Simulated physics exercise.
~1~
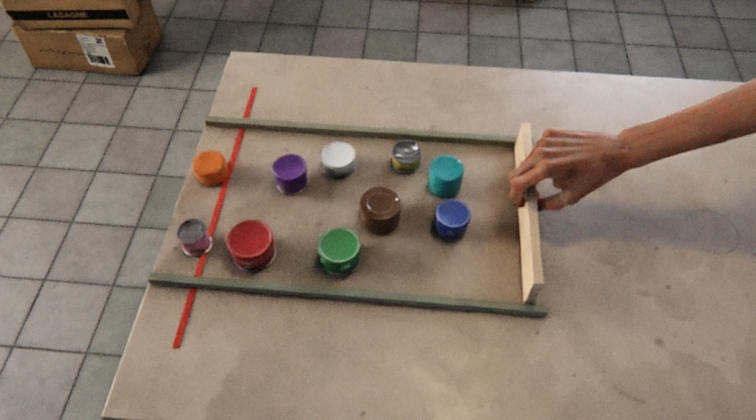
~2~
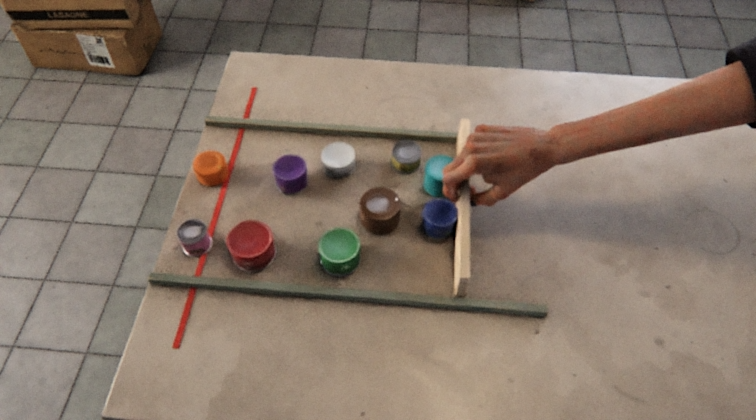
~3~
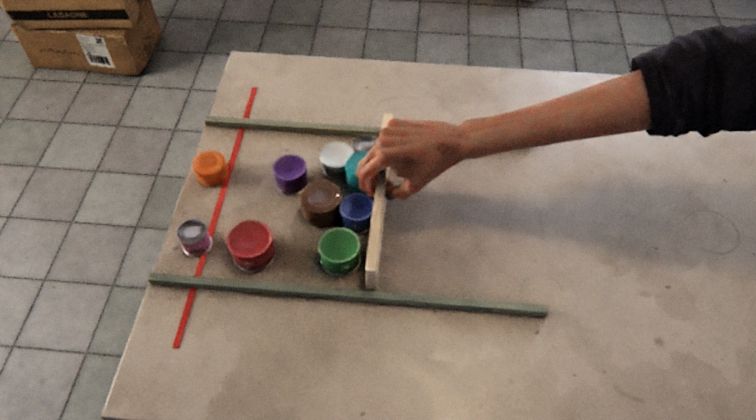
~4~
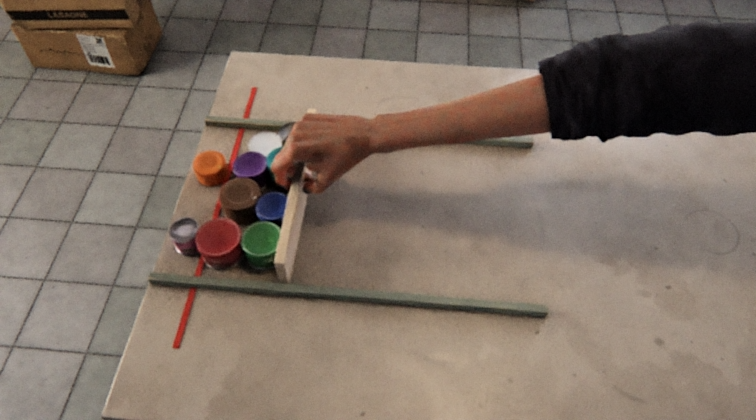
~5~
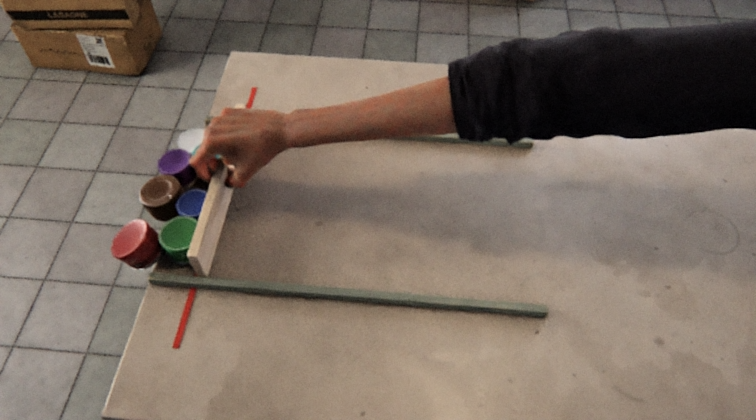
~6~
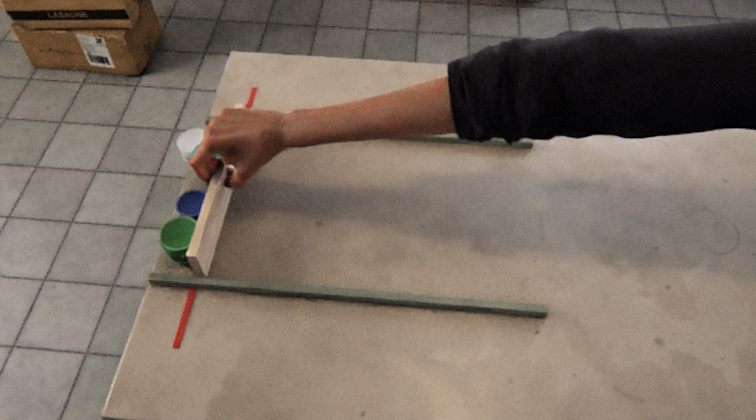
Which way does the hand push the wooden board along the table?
The hand pushes the board to the left, toward the red tape and the table's edge.
